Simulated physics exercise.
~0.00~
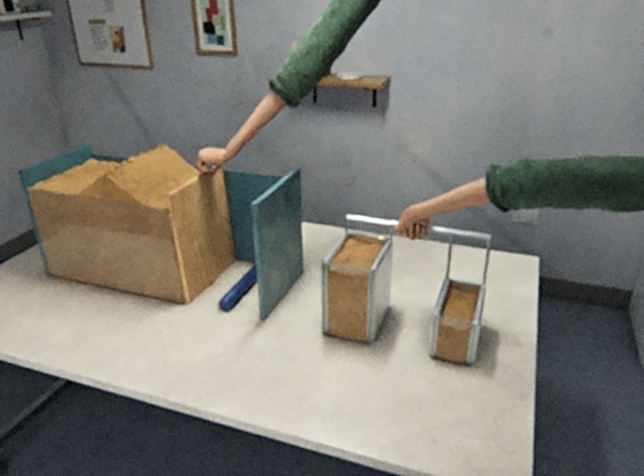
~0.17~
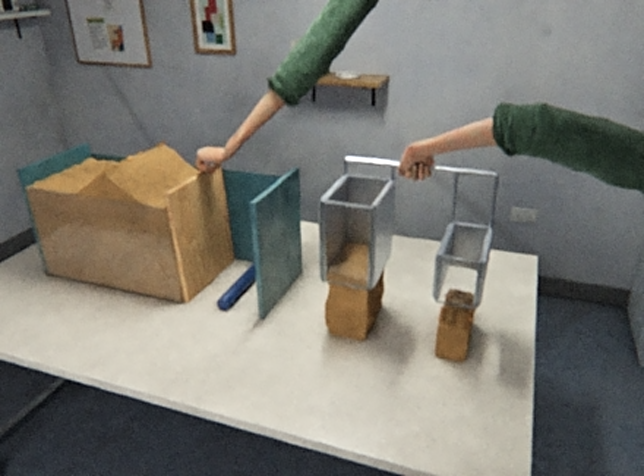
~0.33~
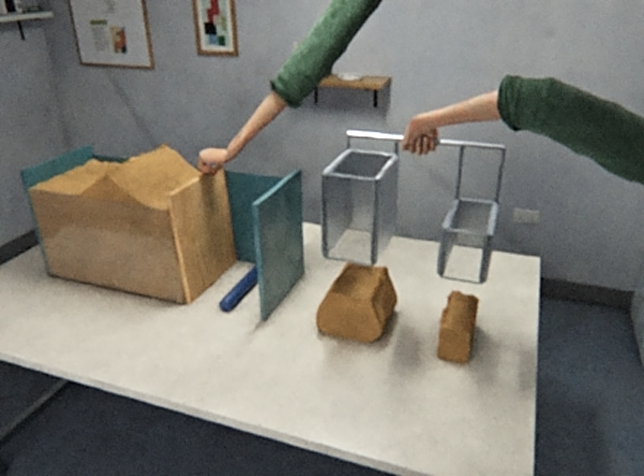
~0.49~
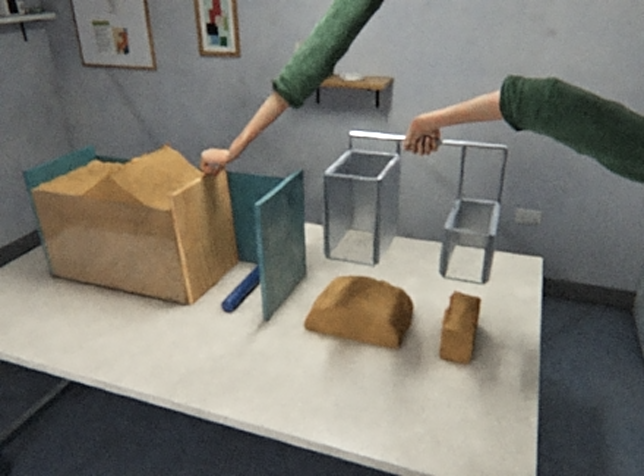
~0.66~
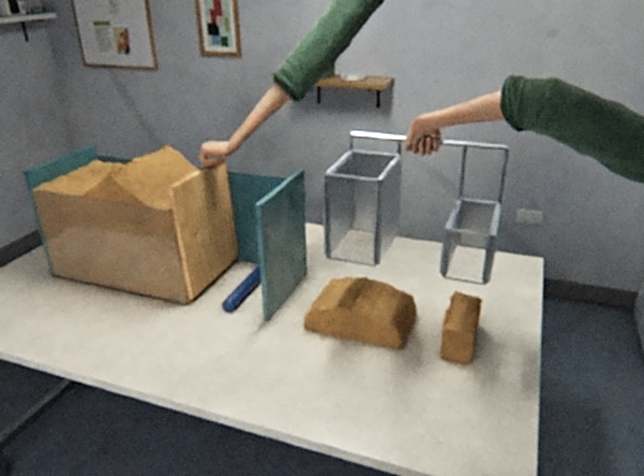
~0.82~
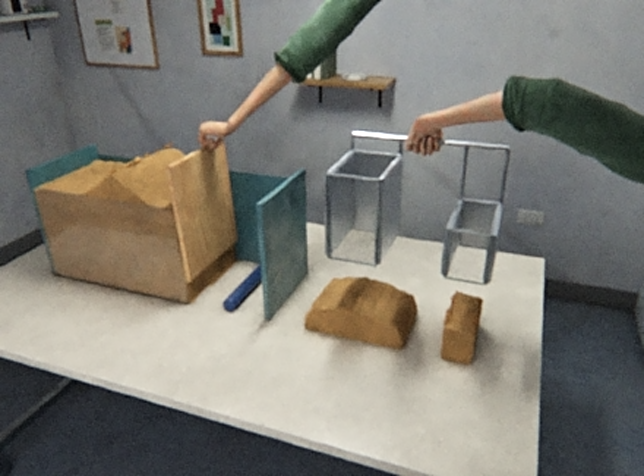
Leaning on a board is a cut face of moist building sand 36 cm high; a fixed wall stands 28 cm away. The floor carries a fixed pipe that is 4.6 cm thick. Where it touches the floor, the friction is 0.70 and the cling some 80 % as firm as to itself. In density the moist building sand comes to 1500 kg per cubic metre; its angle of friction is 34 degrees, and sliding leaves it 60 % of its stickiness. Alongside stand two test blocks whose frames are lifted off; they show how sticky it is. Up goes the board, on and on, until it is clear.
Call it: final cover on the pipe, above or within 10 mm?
Final cover is above 10 mm.
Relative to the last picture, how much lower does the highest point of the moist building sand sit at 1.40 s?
Roughly 4.0 cm.
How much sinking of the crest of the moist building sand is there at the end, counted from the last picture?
The gap comes to about 8.5 centimetres.
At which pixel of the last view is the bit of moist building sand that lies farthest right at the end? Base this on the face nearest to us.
Close to pixel (250, 309).
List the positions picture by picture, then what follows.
The first frame shows top of the board at (167, 209), not yet moved; top of the moist building sand at (105, 176); blocks stand 24 cm, 12 cm (left to right).
The second frame shows top of the board at (166, 208), not yet moved; top of the moist building sand at (104, 175); blocks stand 23 cm, 12 cm (left to right).
The third frame shows top of the board at (168, 209), not yet moved; top of the moist building sand at (106, 177); blocks stand 16 cm, 12 cm (left to right).
The fourth frame shows top of the board at (170, 210), not yet moved; top of the moist building sand at (109, 177); blocks stand 11 cm, 12 cm (left to right).
The fifth frame shows top of the board at (170, 202), moved 2.7 cm; top of the moist building sand at (110, 177); blocks stand 11 cm, 12 cm (left to right).
The sixth frame shows top of the board at (167, 181), moved 9.3 cm; top of the moist building sand at (111, 177); blocks stand 11 cm, 12 cm (left to right).
After 1.09 s, the face still stands and nothing lies on the pipe.
After 1.40 s, the fallen stuff reaches 18 % of the way across and nothing lies on the pipe.
After 1.71 s, the fallen stuff reaches 66 % of the way across and 9.6 cm lies on the pipe.
After 2.03 s, the fallen stuff reaches 82 % of the way across and 6.9 cm lies on the pipe.
After 2.07 s, at the end, the fallen stuff reaches 82 % of the way across and 6.9 cm lies on the pipe.
